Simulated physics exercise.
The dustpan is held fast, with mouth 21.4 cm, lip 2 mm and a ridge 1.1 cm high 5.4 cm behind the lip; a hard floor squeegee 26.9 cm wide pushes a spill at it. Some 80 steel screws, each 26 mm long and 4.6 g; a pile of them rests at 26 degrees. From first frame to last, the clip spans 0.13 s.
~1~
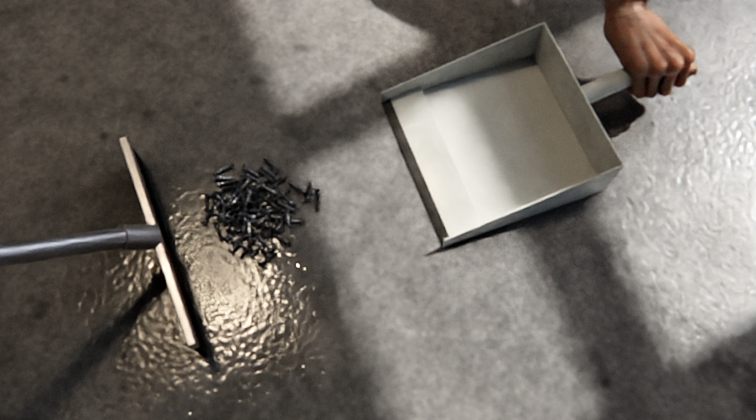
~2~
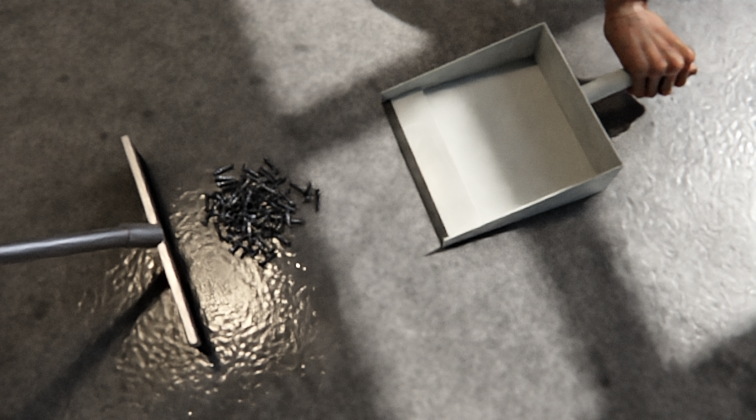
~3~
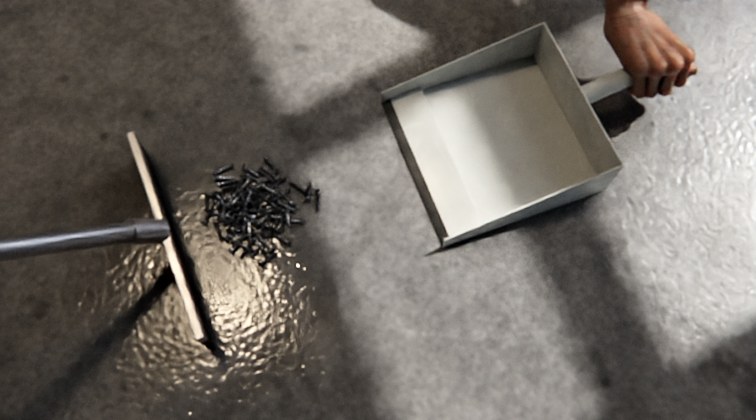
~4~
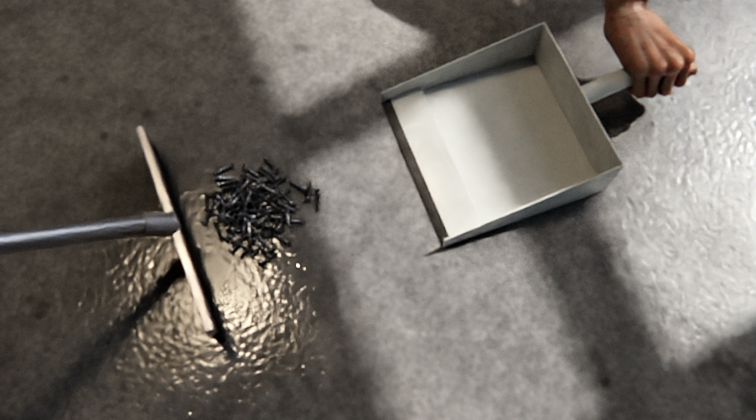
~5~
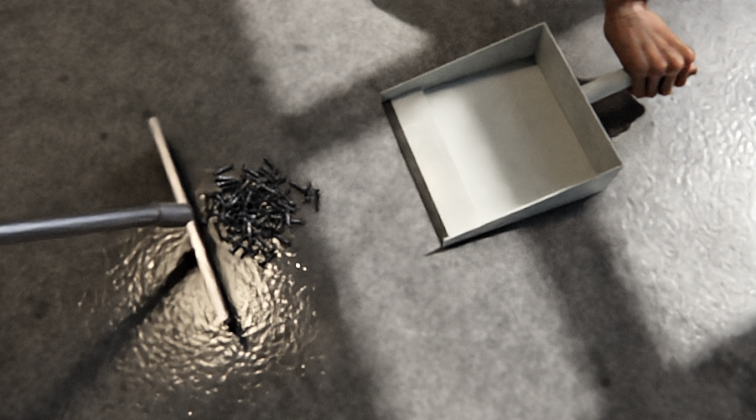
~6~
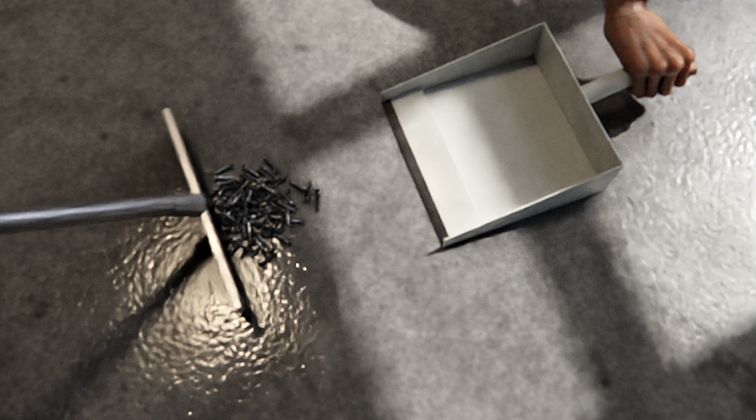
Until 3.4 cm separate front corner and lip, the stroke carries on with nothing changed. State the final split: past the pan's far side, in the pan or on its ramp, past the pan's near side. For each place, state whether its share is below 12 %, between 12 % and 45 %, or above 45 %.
Past the pan's far side: Between 12 % and 45 %; in the pan or on its ramp: Between 12 % and 45 %; past the pan's near side: Below 12 %.
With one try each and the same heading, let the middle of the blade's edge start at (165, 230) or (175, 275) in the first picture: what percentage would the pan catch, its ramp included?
The two tries give some 15 % and some 20 %.
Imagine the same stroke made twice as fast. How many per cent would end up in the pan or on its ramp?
About 65 %.
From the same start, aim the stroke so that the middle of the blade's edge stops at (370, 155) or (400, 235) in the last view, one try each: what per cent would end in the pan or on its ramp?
Roughly 25 % and 30 %.
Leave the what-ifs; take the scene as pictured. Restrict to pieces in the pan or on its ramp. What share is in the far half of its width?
Roughly 100 per cent.
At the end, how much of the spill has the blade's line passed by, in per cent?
Roughly 0 percent of it.
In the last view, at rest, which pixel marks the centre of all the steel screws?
(387, 129).
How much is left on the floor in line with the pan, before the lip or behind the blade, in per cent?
Share there: Around 60 percent.
Then, 0.17 s after the last picture, middle of the blade 14 cm from the lip; 0 % over the lip, far side 5 %, near side 0 %.
Then, 0.28 s after the last picture, middle of the blade 7 cm from the lip; 0 % over the lip, far side 15 %, near side 0 %.
Then, 0.52 s after the last picture, middle of the blade 4 cm from the lip; 20 % over the lip, far side 20 %, near side 0 %.
In the end, far side 20 %, pan 20 %, near side 0 %, in front of the lip or behind the blade 60 %.
